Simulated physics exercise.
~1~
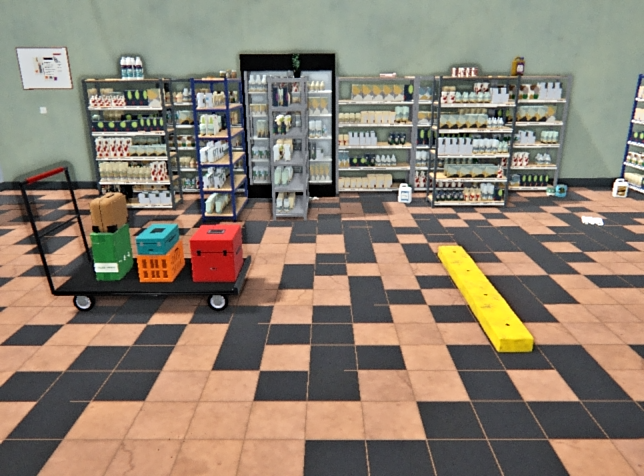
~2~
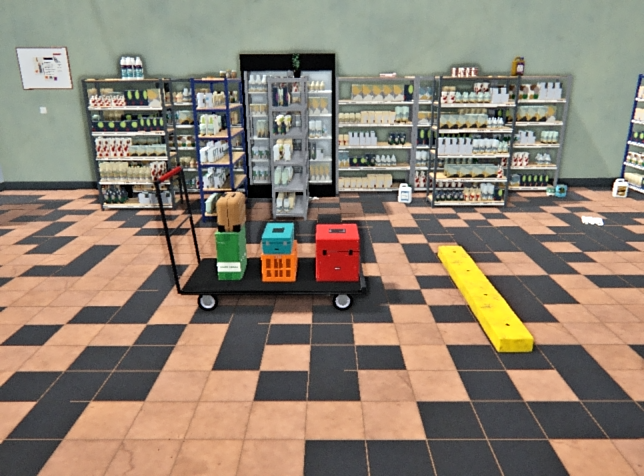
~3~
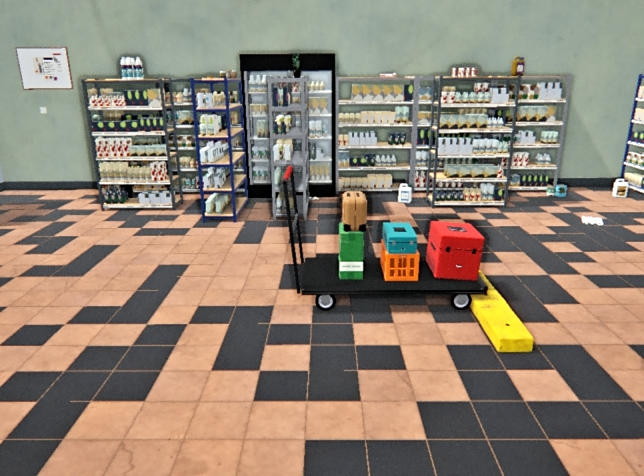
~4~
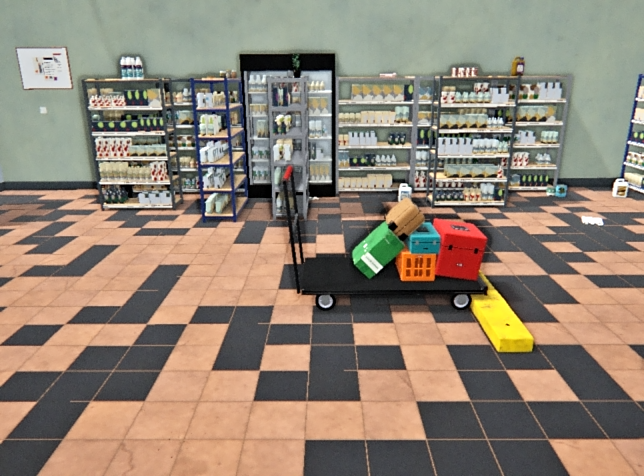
In a store with stocked shelves, a black platform trolley carrying crates, toolboxes and a brown case rolled right until it stopped at a yellow kerb, where the load slid forward and the green carton and brown case tipped over, everything staying aboard.
